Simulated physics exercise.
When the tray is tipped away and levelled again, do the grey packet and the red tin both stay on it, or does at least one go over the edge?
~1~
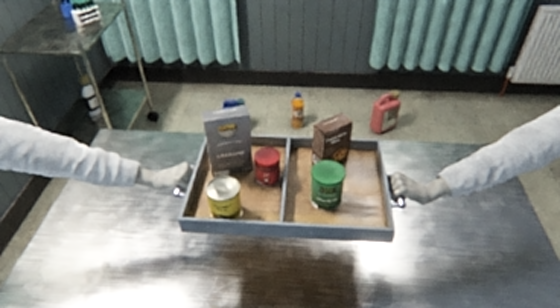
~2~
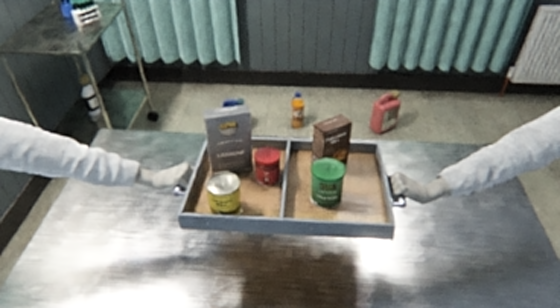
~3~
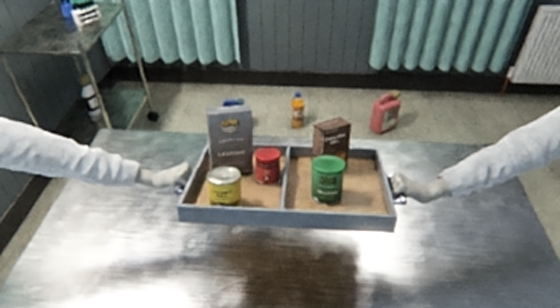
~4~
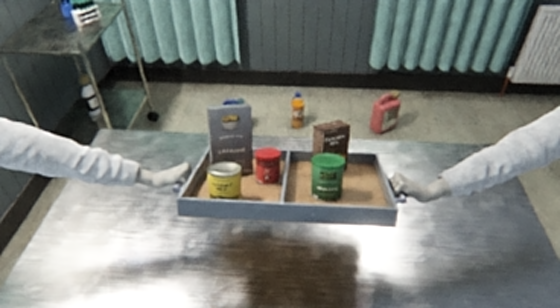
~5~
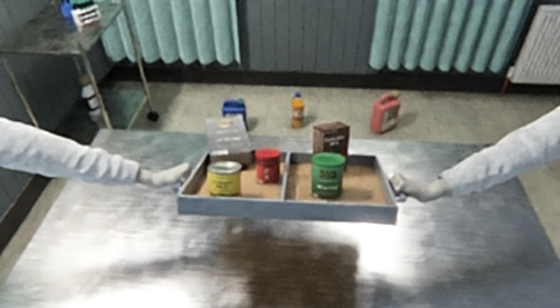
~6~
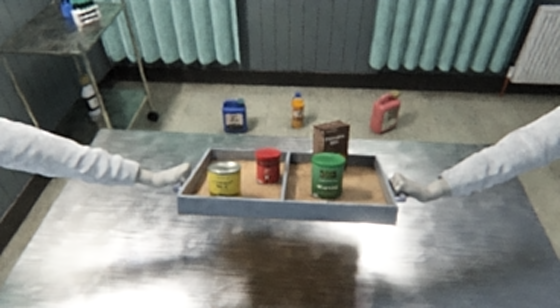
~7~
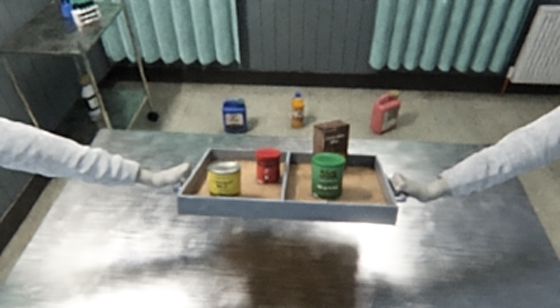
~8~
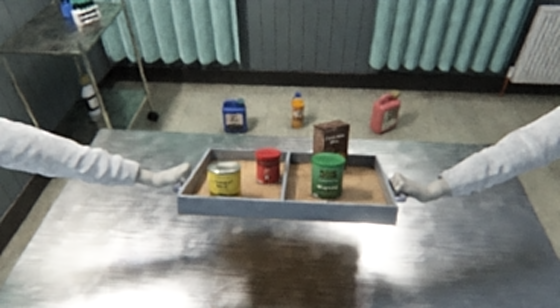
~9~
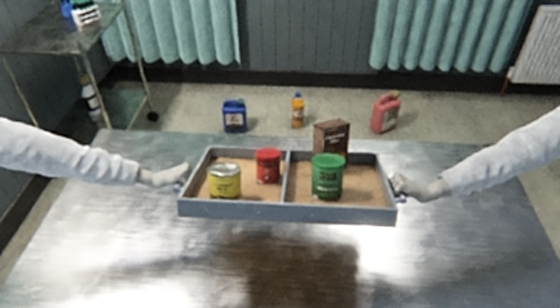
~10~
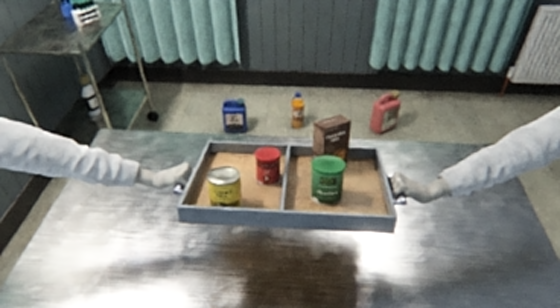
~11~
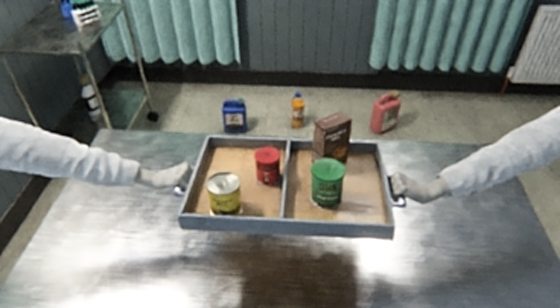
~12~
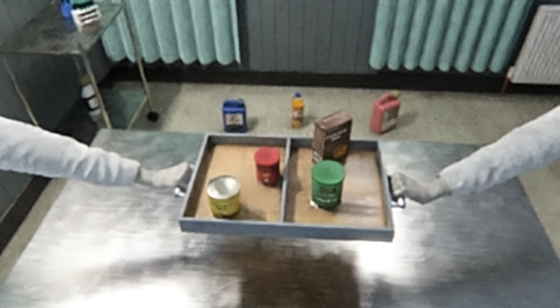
The grey packet topples over the far edge and is gone from the tray. The red tin stays on the tray.
